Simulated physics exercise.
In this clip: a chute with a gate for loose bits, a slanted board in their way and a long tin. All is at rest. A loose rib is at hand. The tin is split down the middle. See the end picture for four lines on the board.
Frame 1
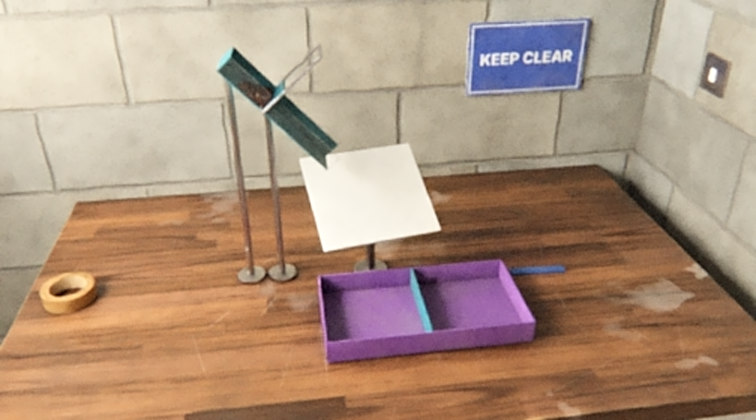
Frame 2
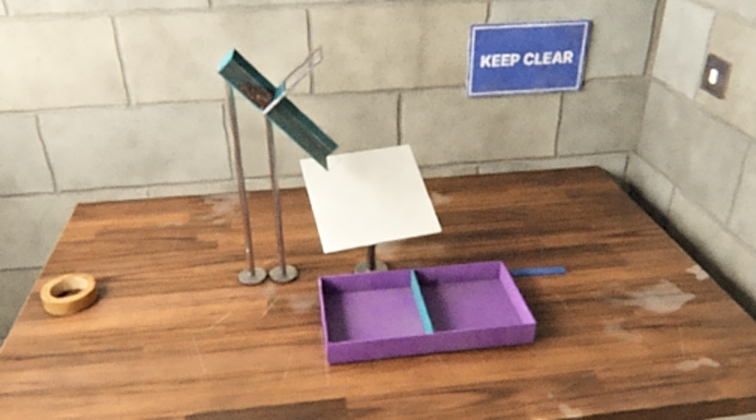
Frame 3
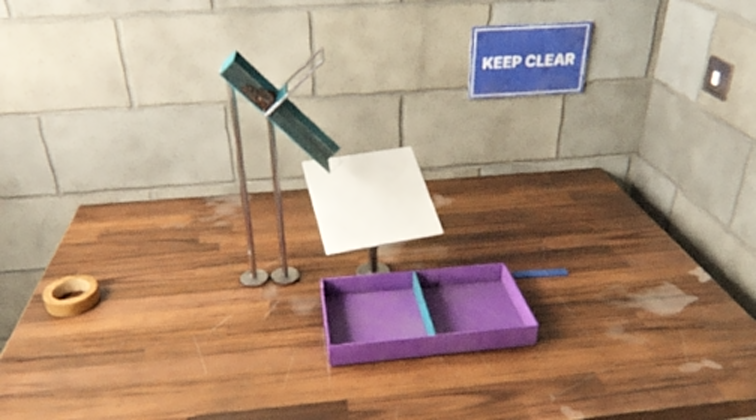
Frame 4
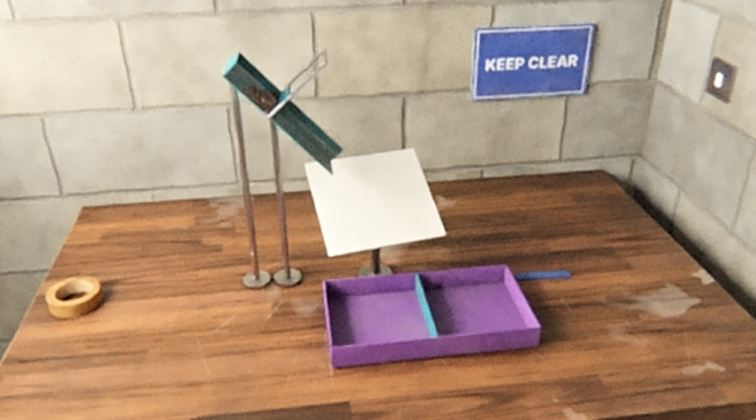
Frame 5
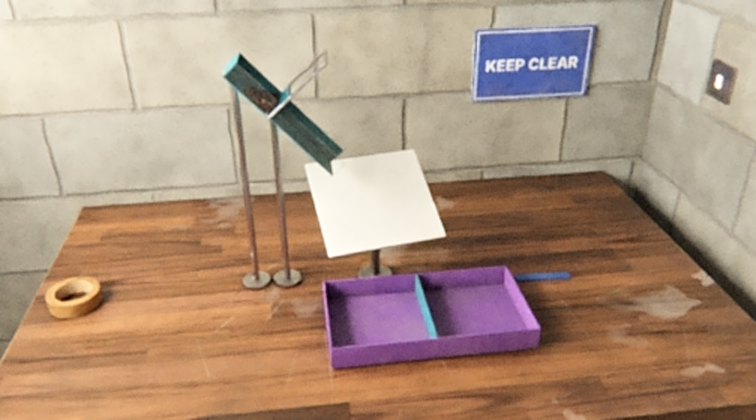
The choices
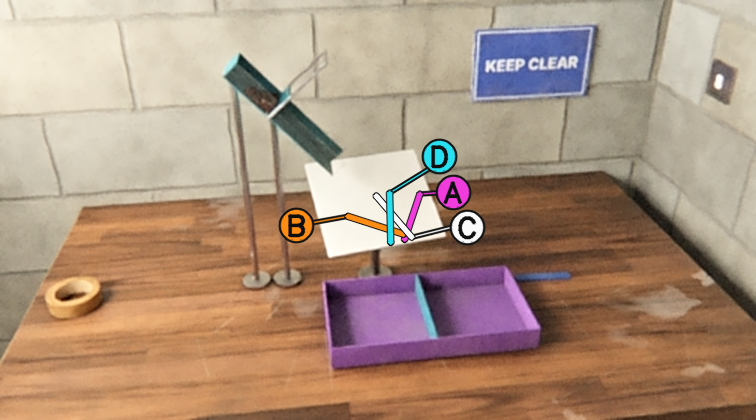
At first, a steep green chute holding small dark bits behind a closed gate stands above a tilted white board and a purple tin split by a teal divider on a wooden table. The view shifts very slightly, while the chute, bits, board and tin all stay still through to the end.
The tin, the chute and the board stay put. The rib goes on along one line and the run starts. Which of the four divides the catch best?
C.
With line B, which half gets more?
The right half.
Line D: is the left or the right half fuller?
Left.
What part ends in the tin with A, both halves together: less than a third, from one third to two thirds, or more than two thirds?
It is more than two thirds.
On the marked copy, line A from (419, 194) to (404, 239); line B from (347, 216) to (403, 234); line C from (376, 195) to (411, 237); line D from (389, 193) to (390, 242).
Choosing A, of what is caught, the larger part in the left half, about a tenth in the right.
Choosing B, of what is caught, not one piece in the left half, every piece in the right.
Choosing C, of what is caught, roughly a third in the left half, roughly two thirds in the right.
Choosing D, of what is caught, almost all in the left half, about a tenth in the right.
